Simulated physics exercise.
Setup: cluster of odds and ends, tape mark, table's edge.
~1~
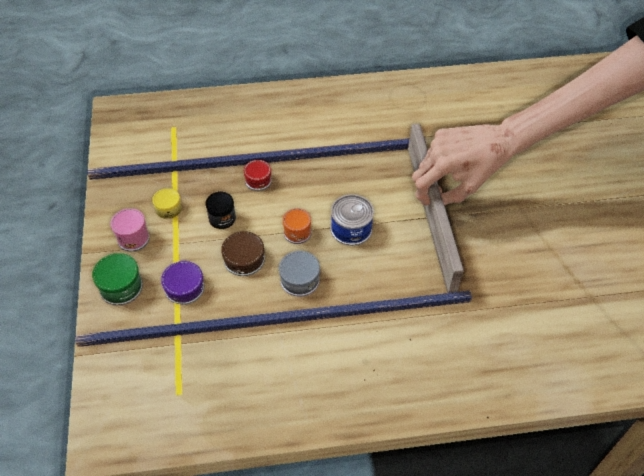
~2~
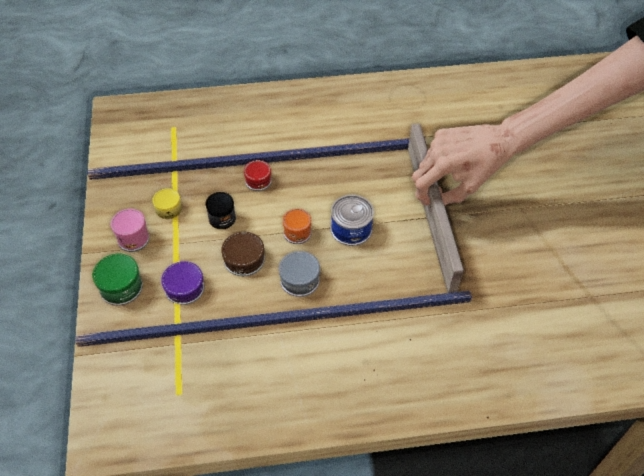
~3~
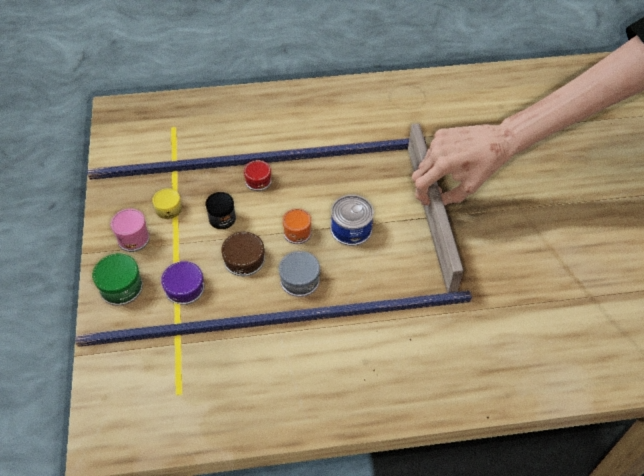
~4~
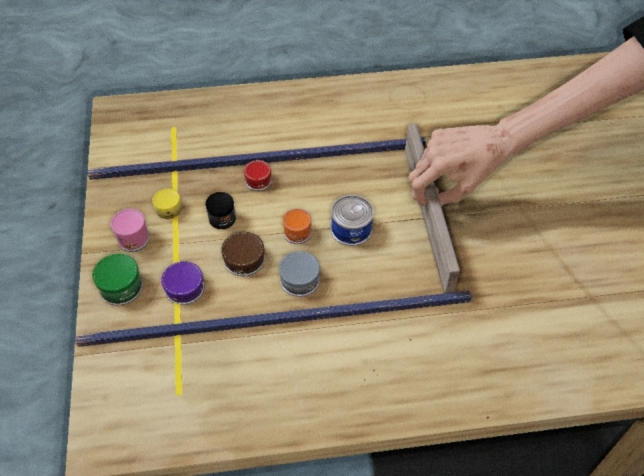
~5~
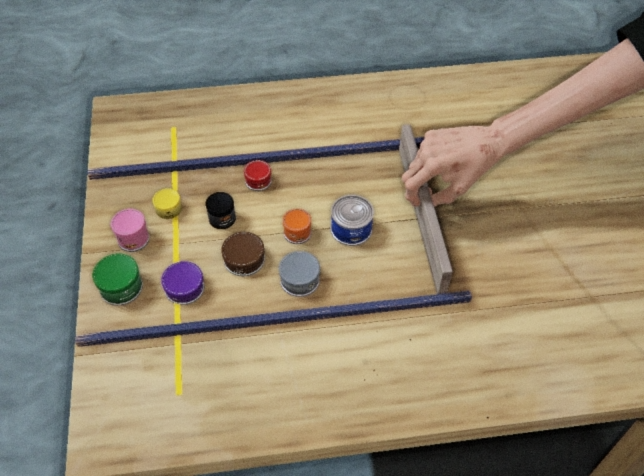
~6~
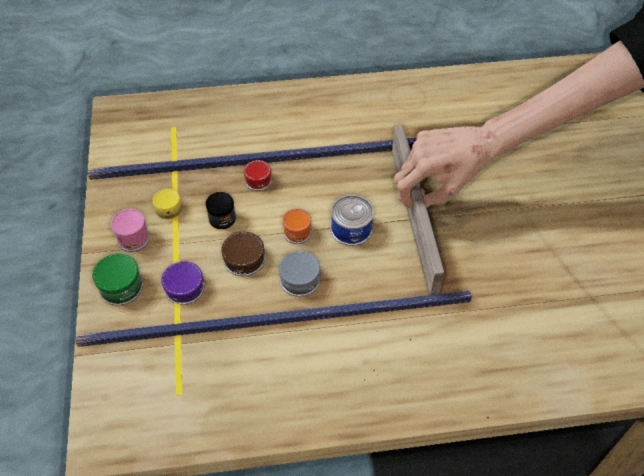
A hand held a grey board upright at the right end of two dark rails, then slid it slightly left toward a scatter of colourful little pots, which all stayed still.
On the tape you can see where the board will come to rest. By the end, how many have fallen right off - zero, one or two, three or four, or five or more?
From what happens, the ones that come off the end make zero in total.
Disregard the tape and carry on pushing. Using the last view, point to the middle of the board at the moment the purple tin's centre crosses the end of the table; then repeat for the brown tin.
The middle would be close to (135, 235) and then close to (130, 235).
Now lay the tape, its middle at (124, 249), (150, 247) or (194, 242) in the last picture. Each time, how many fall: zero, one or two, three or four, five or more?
Taking the places one by one, it comes to three or four; just one or two; zero.
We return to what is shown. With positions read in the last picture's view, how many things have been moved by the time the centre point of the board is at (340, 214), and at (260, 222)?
I get 2 at the one place and 7 at the other.
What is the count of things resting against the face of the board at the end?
The count comes out at 4.
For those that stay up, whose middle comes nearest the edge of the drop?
It's the green tin that is foremost.
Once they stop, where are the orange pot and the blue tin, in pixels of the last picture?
The orange pot comes to rest close to (124, 227), while the blue tin rests close to (153, 238).
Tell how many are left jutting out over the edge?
Counting them gives 2.
A little later, none off yet; green tin at rest near (118, 280); pink tin at rest near (131, 231); yellow tub at rest near (168, 204).
When it is over, the number that fall off is zero.
